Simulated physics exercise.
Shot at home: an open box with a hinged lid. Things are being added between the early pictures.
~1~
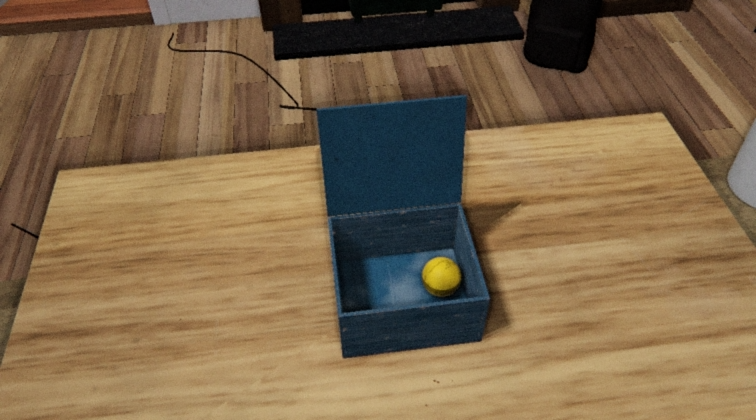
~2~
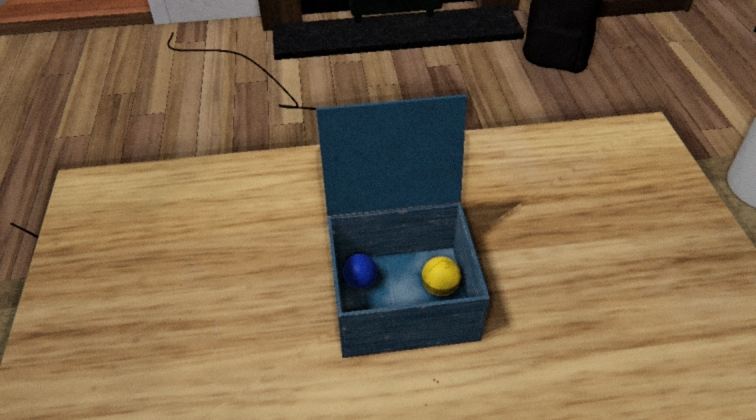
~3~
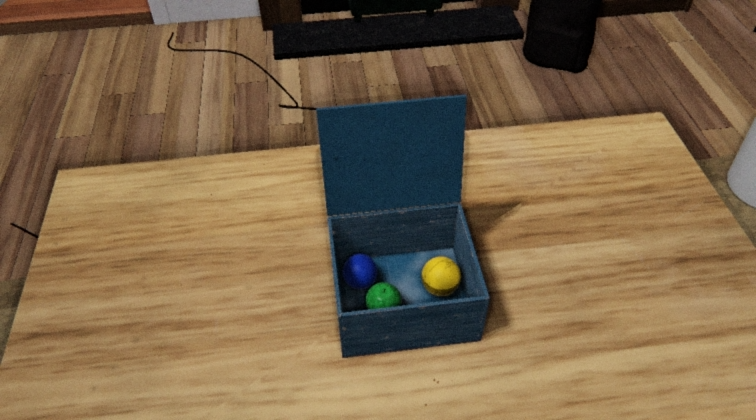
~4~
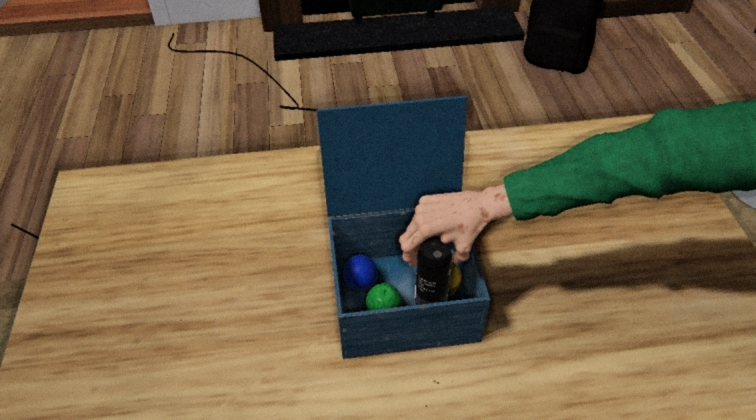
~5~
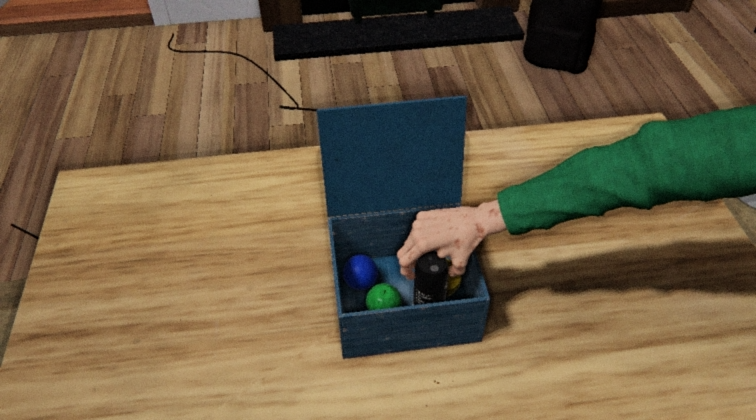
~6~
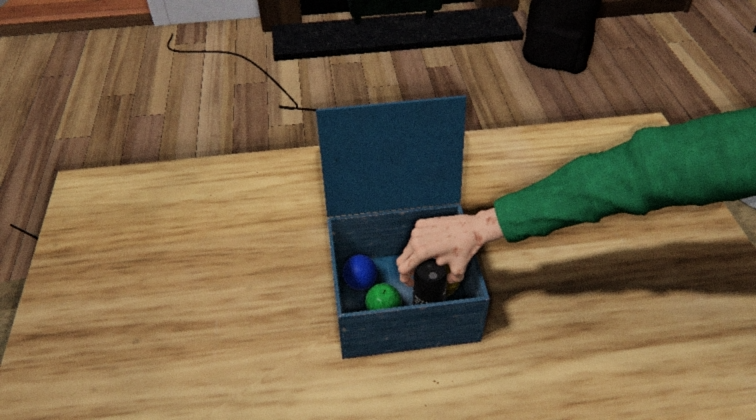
A hand in a green sleeve lowered a black can into the open blue box beside the yellow ball, after a blue object and then a green one had appeared inside.
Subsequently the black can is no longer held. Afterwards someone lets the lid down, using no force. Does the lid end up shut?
My guess is the lid ends up unseated.
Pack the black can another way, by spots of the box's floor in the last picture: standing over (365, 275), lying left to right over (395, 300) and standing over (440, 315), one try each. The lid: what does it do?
Results in order: Lid down, lid down, lid up.
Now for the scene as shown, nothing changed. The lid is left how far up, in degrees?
Lid angle from rim - close to 12°.
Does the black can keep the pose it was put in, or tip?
The black can stays as it was set.
Then, 1.60 s past the last view, lid 63° above the rim.
Then, 1.90 s past the last view, lid 17° above the rim.
Finally, lid 13° above the rim; all 4 still in place. Final places as the last picture's camera would see them, black can near (429, 297).
